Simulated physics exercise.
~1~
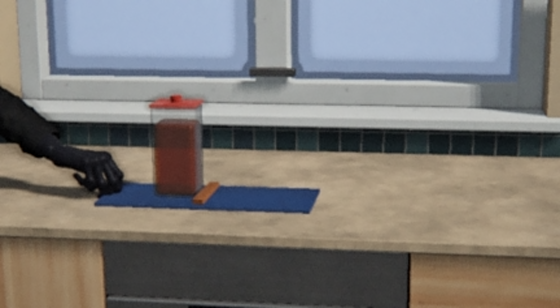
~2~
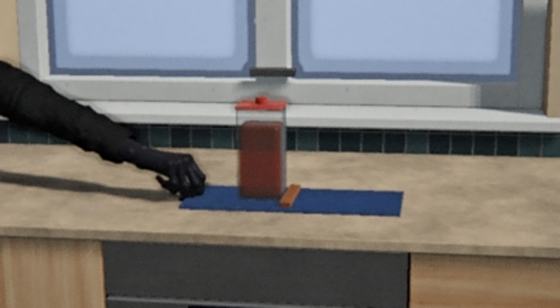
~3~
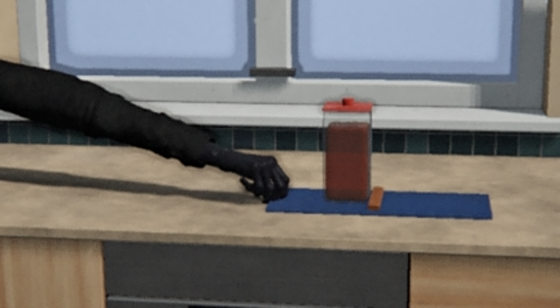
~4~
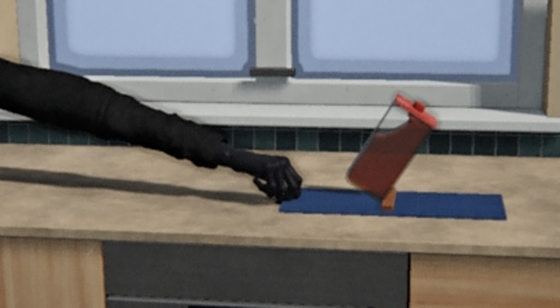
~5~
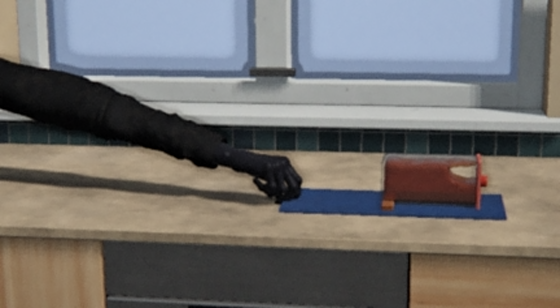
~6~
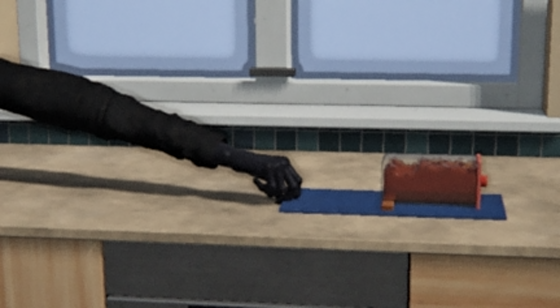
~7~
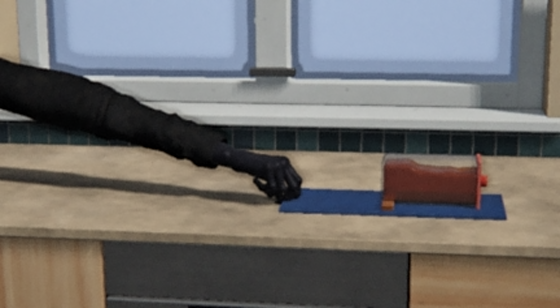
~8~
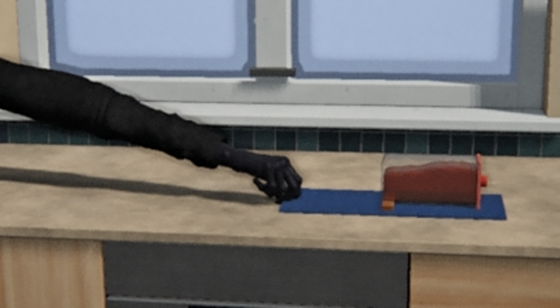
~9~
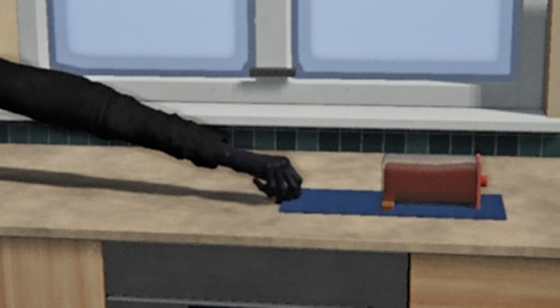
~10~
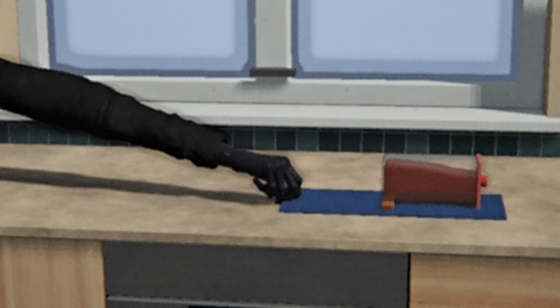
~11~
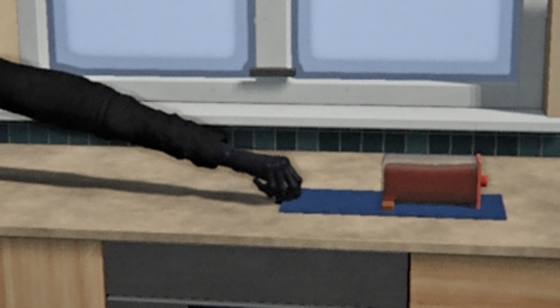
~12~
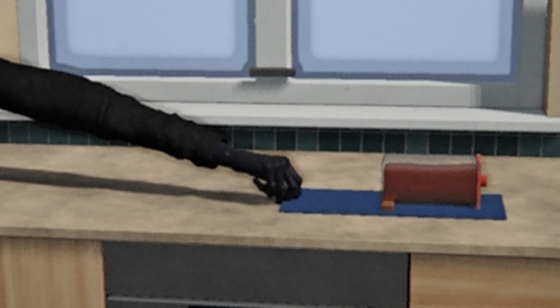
A black-sleeved arm with a dark glove reaches in from the left over a beige kitchen countertop, seen from the front below a window with pale blue panes. By its hand lies a flat blue board carrying a clear, red-capped flask of reddish-brown tea, upright against a small orange batten. The arm and board travel right together, the flask standing at first. As the board stops, the flask tips over the batten to the right and falls onto its side. The tea sloshes and settles, and the flask lies still, cap pointing right, the hand motionless.
